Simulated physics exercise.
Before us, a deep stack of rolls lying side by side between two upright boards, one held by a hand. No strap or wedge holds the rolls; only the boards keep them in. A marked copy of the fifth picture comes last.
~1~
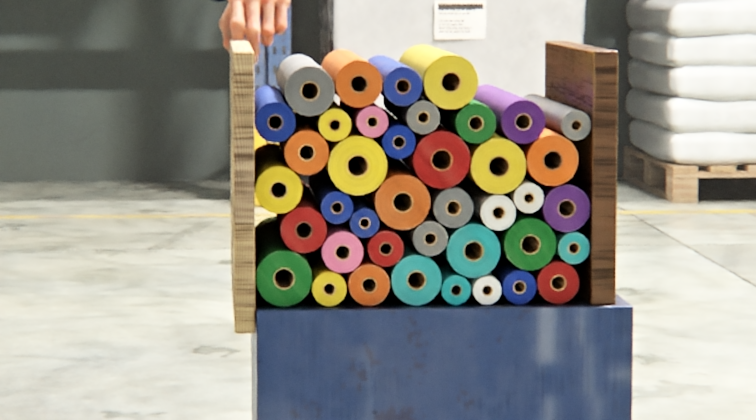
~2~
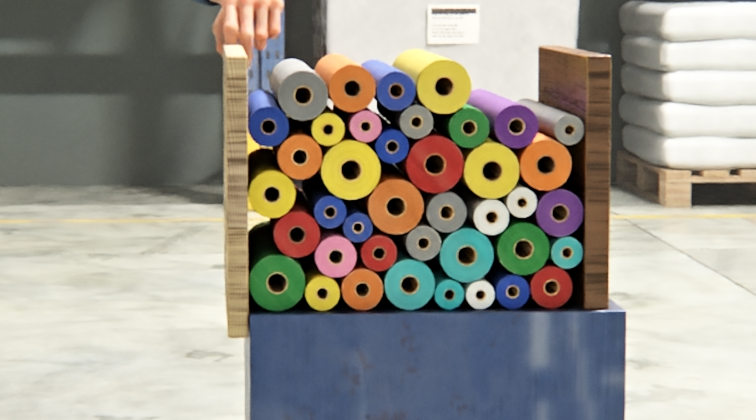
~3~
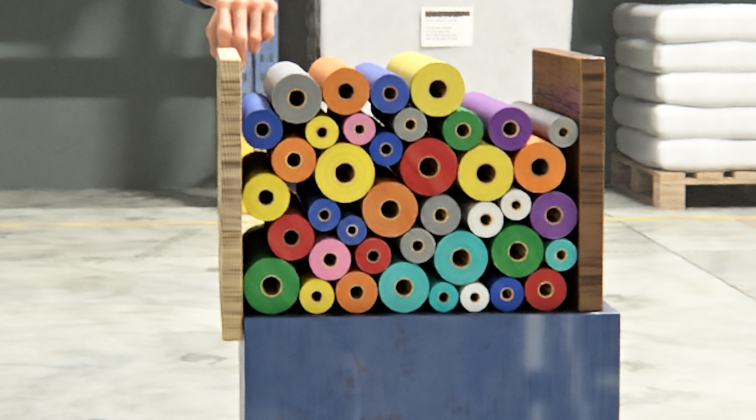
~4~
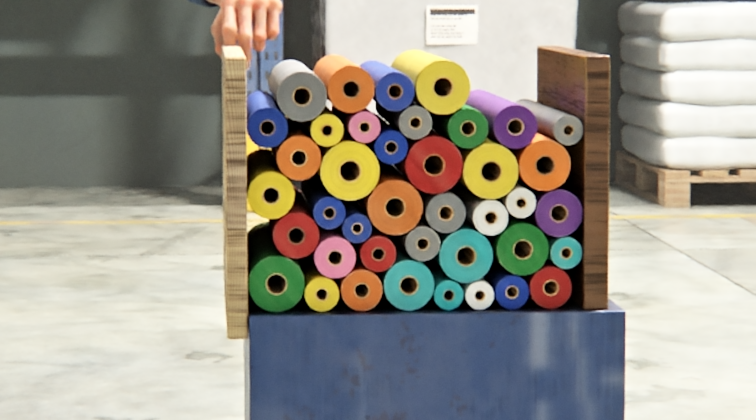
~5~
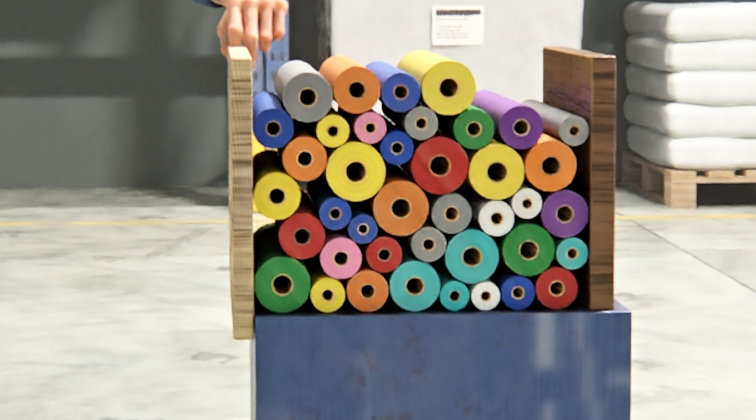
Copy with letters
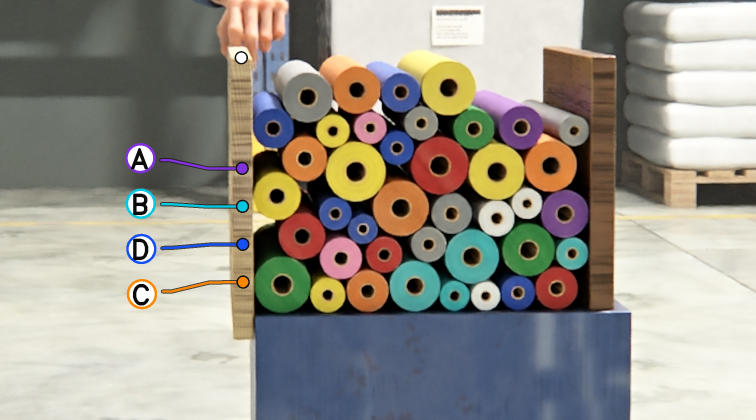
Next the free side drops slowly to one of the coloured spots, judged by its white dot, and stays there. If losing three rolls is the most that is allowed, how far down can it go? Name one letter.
At most to B.
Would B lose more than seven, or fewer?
Fewer than seven.
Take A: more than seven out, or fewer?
It loses fewer than seven.
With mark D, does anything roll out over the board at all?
Yes, at D.
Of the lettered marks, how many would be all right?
Two of them.
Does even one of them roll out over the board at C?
Yes, at C.
On the copy, A at (242, 168); B at (243, 206); C at (243, 282); D at (243, 244); the white dot at (241, 58).
On B. First, top of the board (253, 126).
Then, top of the board (253, 203).
Finally, top of the board (253, 205), two out over the board.
By contrast, A none out over the board; C more than three out over the board; D four out over the board.
